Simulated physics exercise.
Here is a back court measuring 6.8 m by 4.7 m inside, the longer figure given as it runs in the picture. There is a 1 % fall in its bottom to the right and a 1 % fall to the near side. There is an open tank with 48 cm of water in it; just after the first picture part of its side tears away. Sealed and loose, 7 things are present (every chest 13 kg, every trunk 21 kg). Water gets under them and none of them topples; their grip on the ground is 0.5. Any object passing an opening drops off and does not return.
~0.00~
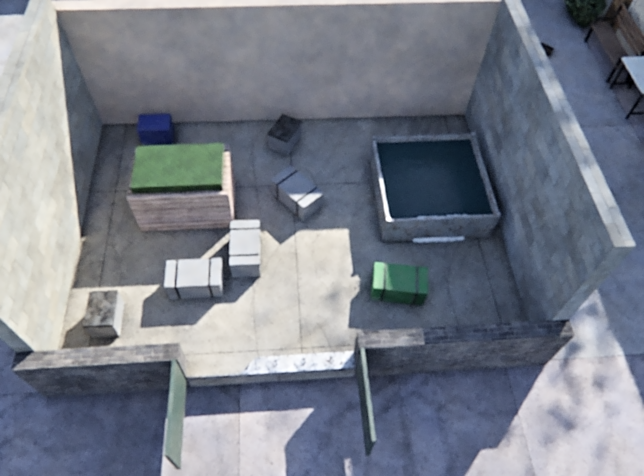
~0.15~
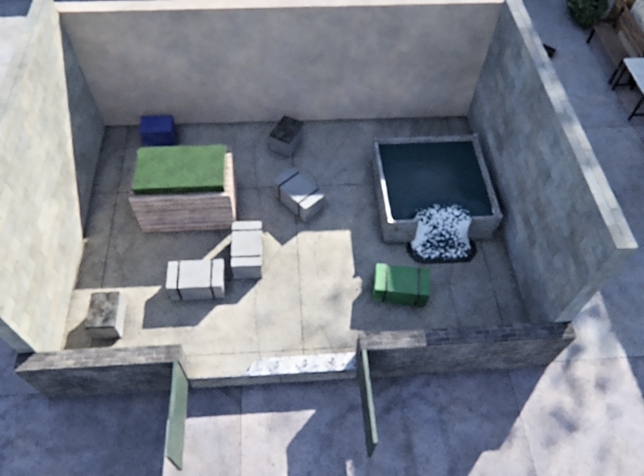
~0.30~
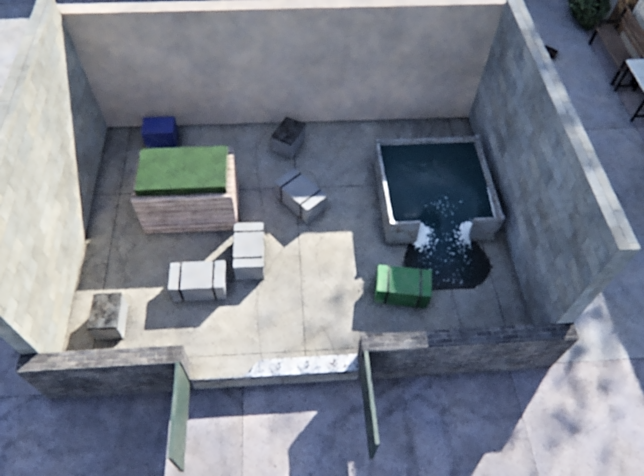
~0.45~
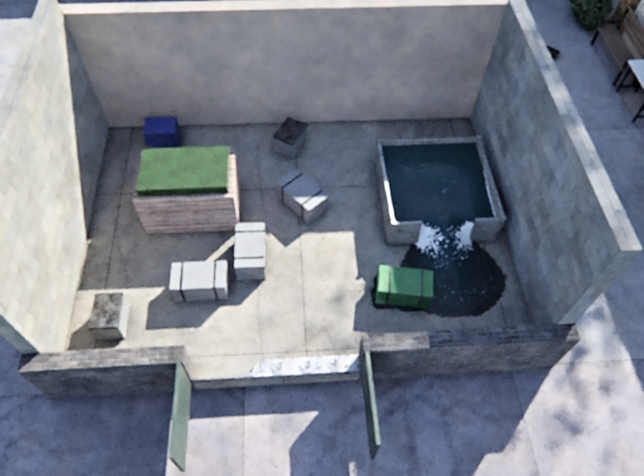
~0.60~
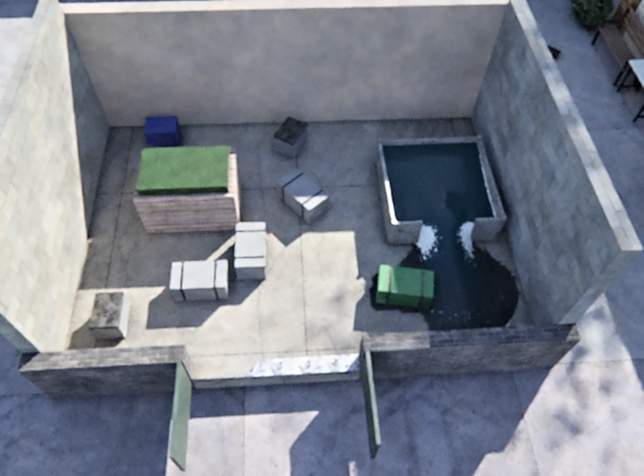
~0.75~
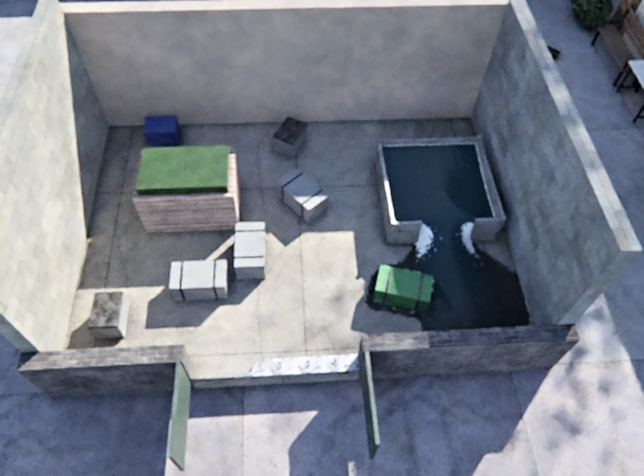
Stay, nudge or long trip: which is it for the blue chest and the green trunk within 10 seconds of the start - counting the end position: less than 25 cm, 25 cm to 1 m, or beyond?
Final distance check: The blue chest remains essentially put and the green trunk winds up far off.
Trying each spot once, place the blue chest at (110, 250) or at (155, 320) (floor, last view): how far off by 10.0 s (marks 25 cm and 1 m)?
Outcomes in order: It sits still; it sits still.
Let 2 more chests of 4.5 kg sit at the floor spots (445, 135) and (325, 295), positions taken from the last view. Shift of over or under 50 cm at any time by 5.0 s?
So it goes behind the line, then across the line.
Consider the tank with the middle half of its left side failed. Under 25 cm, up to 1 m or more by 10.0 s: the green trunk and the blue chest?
Outcome - green trunk: No real movement, blue chest: Long-distance displacement.
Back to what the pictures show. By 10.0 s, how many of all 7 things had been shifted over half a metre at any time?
I make that 1.
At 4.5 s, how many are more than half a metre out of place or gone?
By then 1.
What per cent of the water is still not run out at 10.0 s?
78 % or so.
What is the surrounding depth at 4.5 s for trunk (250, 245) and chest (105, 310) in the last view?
4 and 2 cm.
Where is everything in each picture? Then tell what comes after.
The blue chest at (154, 122) rests on the ground; the green trunk at (401, 277), on the bottom; 2.9 m2 under water; 0 of 7 have shifted, in the first frame.
The blue chest at (156, 124), on the bottom; the green trunk at (402, 279), on the bottom; water covers 3.3 m2; 0 of 7 have shifted, in the second frame.
The blue chest at (158, 125), on the bottom; the green trunk at (404, 280), on the bottom; water covers 3.9 m2; 0 of 7 have shifted, in the third frame.
The blue chest at (160, 125), on the bottom; the green trunk at (406, 281), on the bottom; 4.5 m2 under water; 0 of 7 have shifted, in the fourth frame.
The blue chest at (160, 125), on the bottom; the green trunk at (406, 281), on the bottom; water covers 5.1 m2; 0 of 7 have shifted, in the fifth frame.
The blue chest at (160, 124), on the bottom; the green trunk at (404, 283) rests on the ground, 4 cm from its start; water covers 5.6 m2; 0 of 7 have shifted, in the sixth frame.
After 2.0 s the blue chest is near (160, 124), 0.0 m from its start, aground; the green trunk is near (333, 311), 1.2 m from its start, aground; 0 of 7 are out; 0 afloat.
After 4.5 s the blue chest is near (160, 124), 0.0 m from its start, aground; the green trunk is near (249, 285), 2.3 m from its start, aground; 0 of 7 are out; 0 afloat.
After 7.0 s the blue chest is near (160, 124), 0.0 m from its start, aground; the green trunk is near (243, 289), 2.4 m from its start, aground; 0 of 7 are out; 0 afloat.
After 10.0 s the blue chest is near (160, 124), 0.0 m from its start, aground; the green trunk is near (241, 291), 2.4 m from its start, aground; 0 of 7 are out; 0 afloat.
